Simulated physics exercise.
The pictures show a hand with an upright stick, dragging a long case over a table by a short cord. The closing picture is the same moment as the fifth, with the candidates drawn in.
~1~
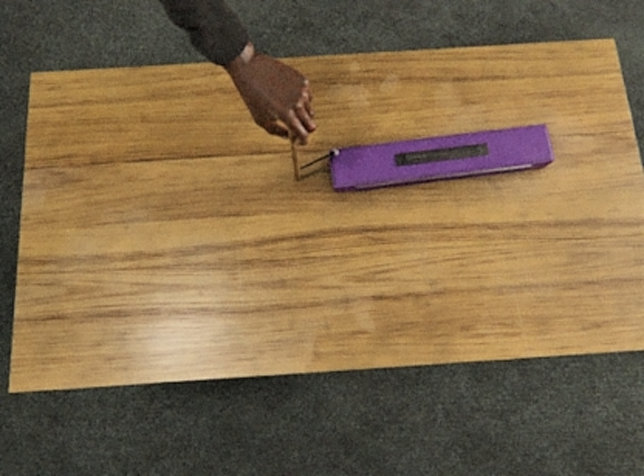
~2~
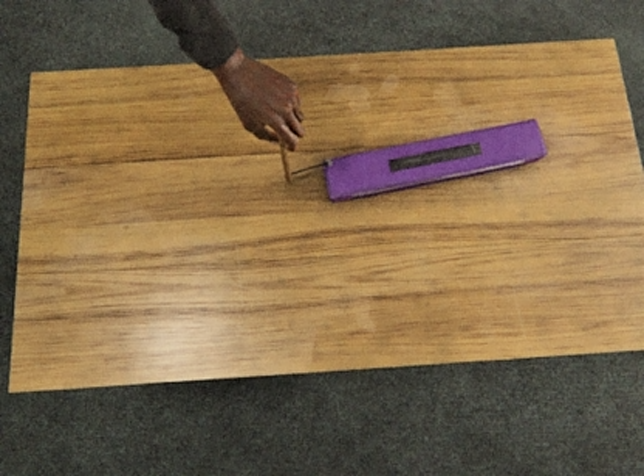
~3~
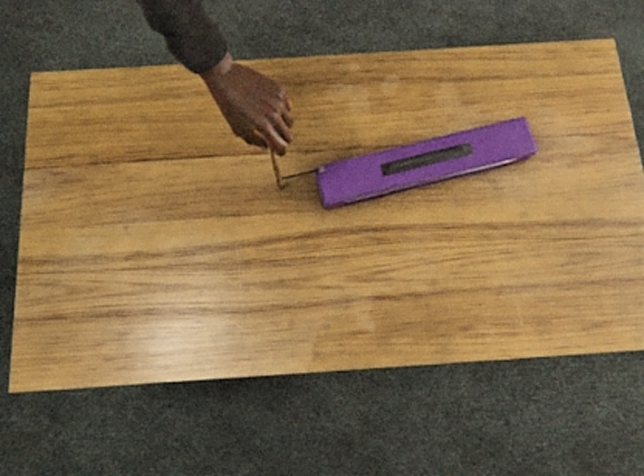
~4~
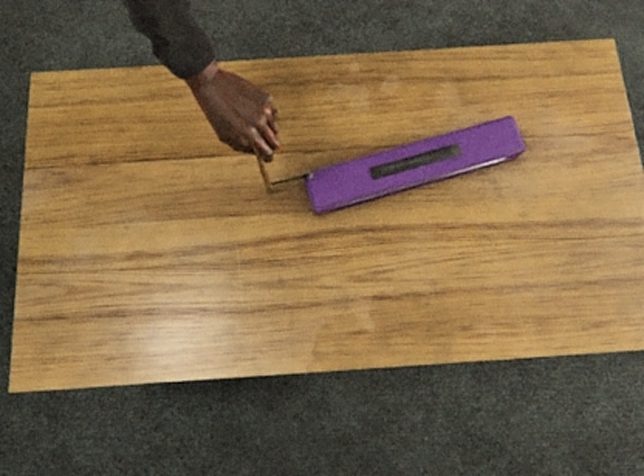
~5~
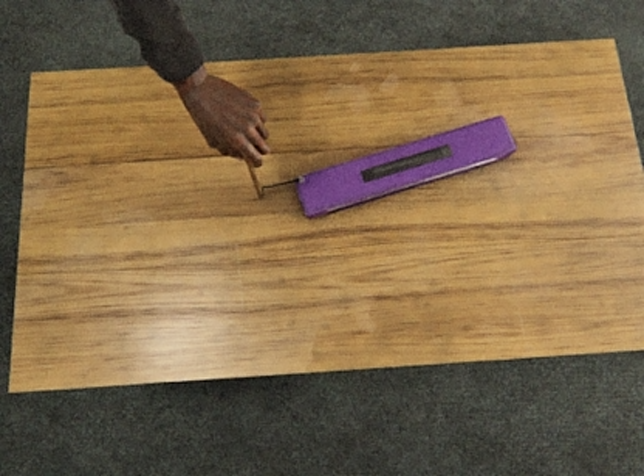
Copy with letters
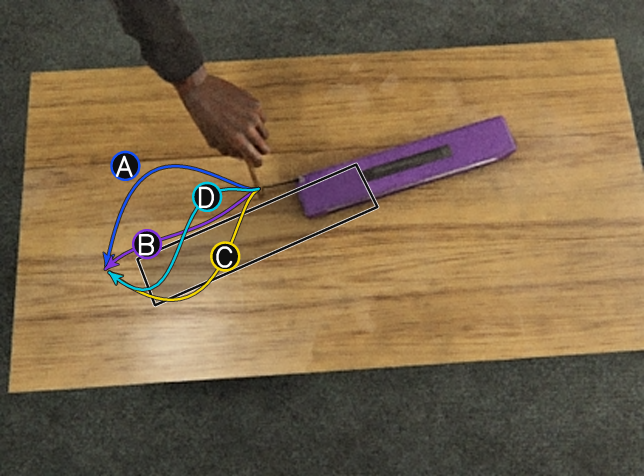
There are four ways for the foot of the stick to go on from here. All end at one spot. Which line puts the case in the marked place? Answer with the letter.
C is the one.
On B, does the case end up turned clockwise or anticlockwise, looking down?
On that path, anticlockwise.
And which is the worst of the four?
Path A.
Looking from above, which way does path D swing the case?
Anticlockwise.
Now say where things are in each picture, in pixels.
In the first frame, purple case (442, 155).
In the second frame, purple case (435, 157).
In the third frame, purple case (427, 159).
In the fourth frame, purple case (416, 161).
In the fifth frame, purple case (407, 163).
On the marked copy, A from (259, 189) via (159, 169) to (106, 266); B from (259, 189) via (185, 232) to (106, 269); C from (259, 189) via (208, 283) to (110, 272); D from (259, 189) via (181, 243) to (109, 272); the outline at (259, 233).
Taking C. A third of the way, foot of the stick (226, 257), middle of the case (361, 185).
Two thirds of the way, foot of the stick (165, 300), middle of the case (303, 223).
When it is over, foot of the stick (106, 269), middle of the case (259, 233); it lies in the outline.
As for the rest, A leaves its middle at (242, 192); B leaves its middle at (254, 213); D leaves its middle at (255, 220).
